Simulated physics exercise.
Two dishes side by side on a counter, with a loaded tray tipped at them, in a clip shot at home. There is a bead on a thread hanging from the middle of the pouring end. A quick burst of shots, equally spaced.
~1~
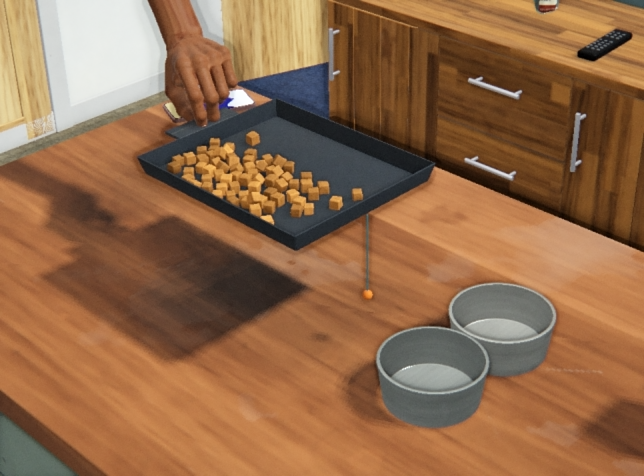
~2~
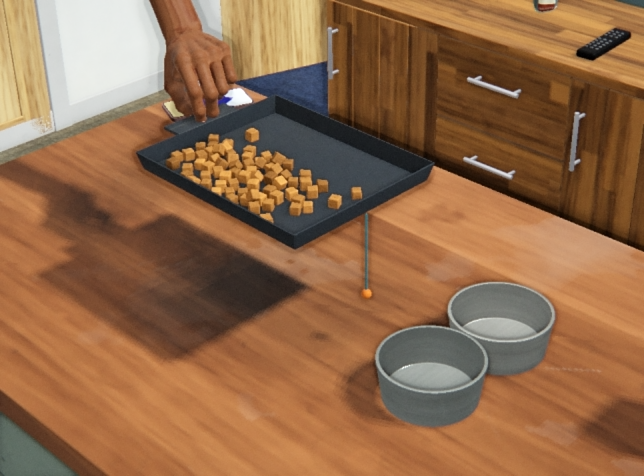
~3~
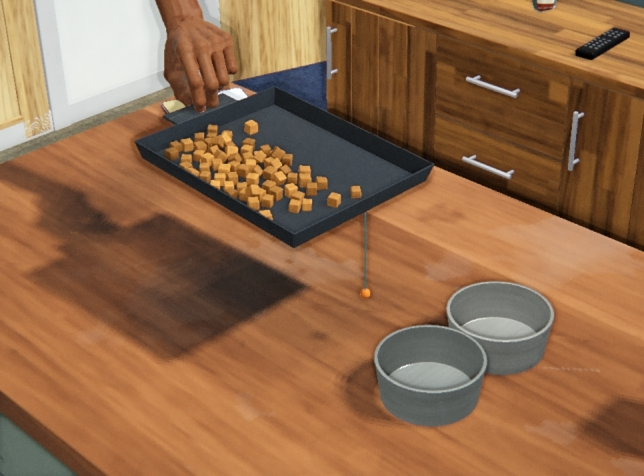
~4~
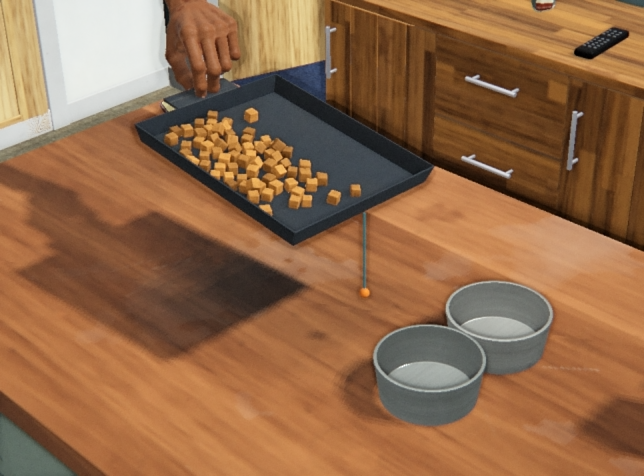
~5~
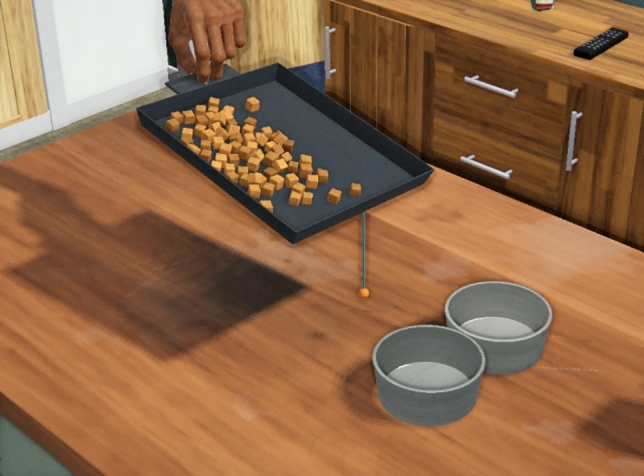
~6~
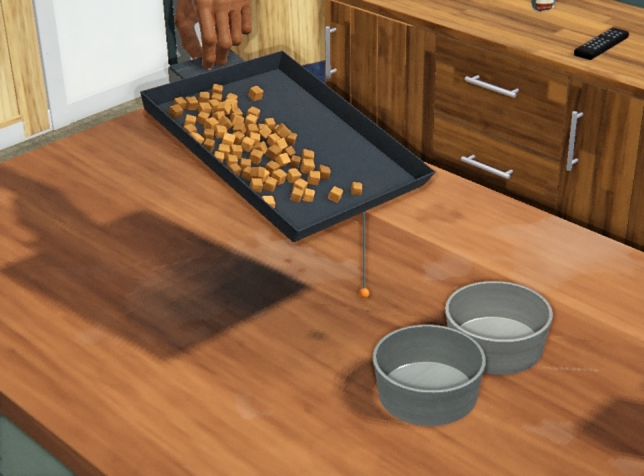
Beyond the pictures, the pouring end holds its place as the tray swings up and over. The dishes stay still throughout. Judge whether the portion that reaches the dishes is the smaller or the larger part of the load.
Most of the load misses the dishes.
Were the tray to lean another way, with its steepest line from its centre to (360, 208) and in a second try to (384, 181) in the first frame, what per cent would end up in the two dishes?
For the first aim it is 40 in a hundred, for the second 0 in a hundred.
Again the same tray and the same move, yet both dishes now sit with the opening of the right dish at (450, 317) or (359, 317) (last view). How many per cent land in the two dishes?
Close to 60 in a hundred, then close to 10 in a hundred.
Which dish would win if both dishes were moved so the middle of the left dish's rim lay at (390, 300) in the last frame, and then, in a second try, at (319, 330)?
Well, first the dish at left, then the dish at right.
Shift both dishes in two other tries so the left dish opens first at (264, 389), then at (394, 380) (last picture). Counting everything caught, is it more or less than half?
Taking the tries in order: A minor share, followed by a minor share.
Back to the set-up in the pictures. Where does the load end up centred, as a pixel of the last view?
I'd put the middle somewhere around (422, 338).
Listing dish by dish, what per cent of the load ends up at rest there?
Out of every hundred, close to 20 go left and close to 0 go right.
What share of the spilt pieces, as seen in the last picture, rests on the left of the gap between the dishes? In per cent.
Close to 90 %.
Just after the last frame, tray tipped steeply; almost all on the tray; just a few in the air.
A moment on, tray tipped past a quarter turn; the larger part on the tray; about a tenth outside both; just a few in the air.
Further on, tray tipped past a quarter turn; roughly a quarter in the left dish; just a few in the right dish; the larger part outside both.
When it is over, tray tipped past a quarter turn; roughly a quarter in the left dish; just a few in the right dish; the larger part outside both.
